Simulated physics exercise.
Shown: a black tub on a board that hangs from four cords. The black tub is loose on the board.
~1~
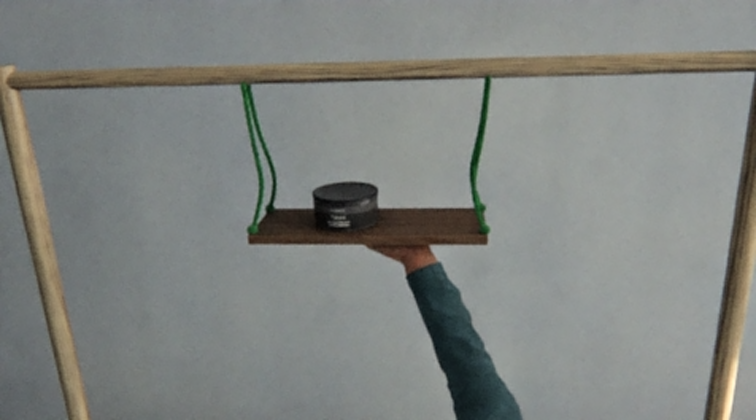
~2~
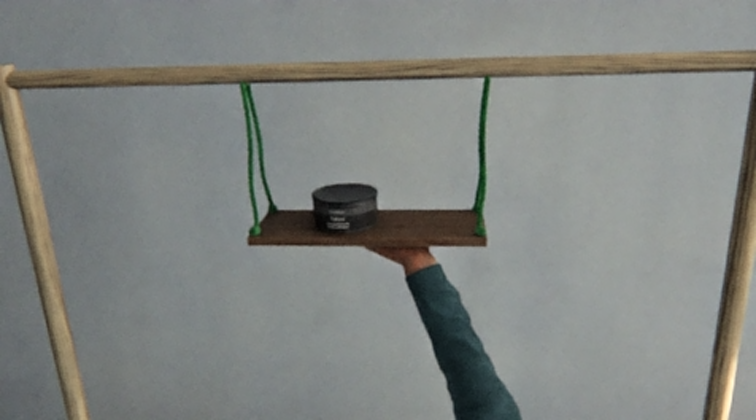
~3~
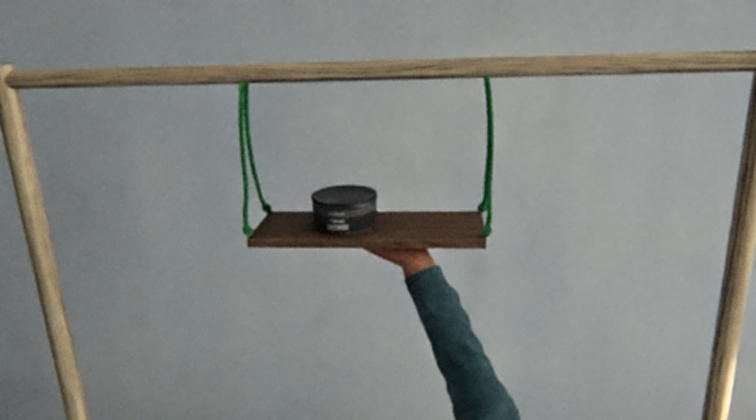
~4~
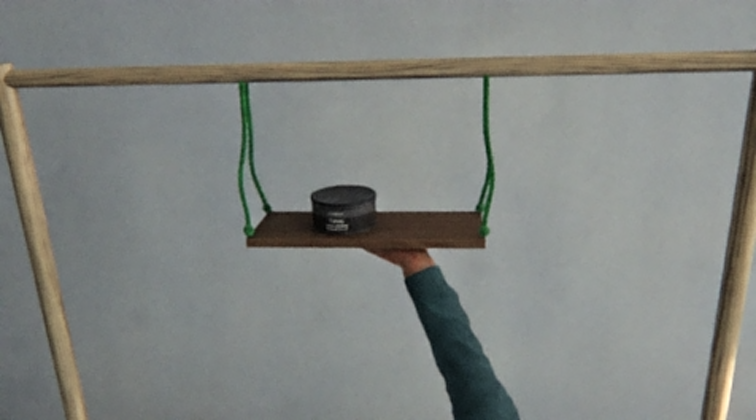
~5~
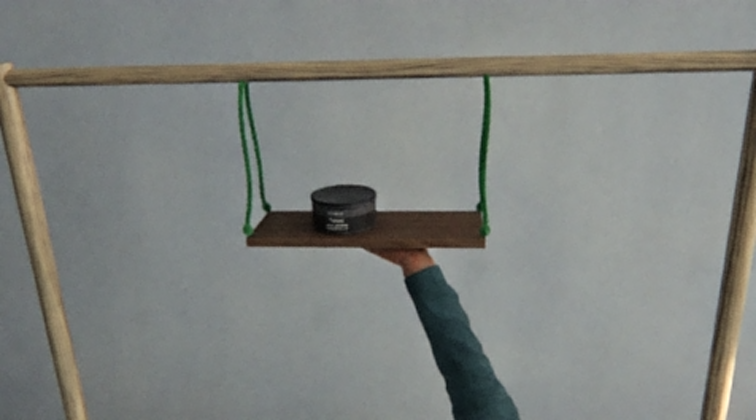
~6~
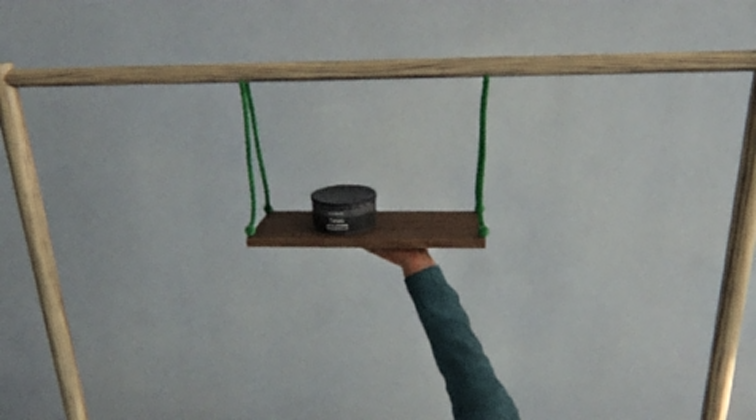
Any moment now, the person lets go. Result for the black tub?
Stays.
Then, 0.46 s on from there, board level; tub on the board near (344, 211).
In the end, board level; tub on the board near (344, 212). The black tub stays on the board.
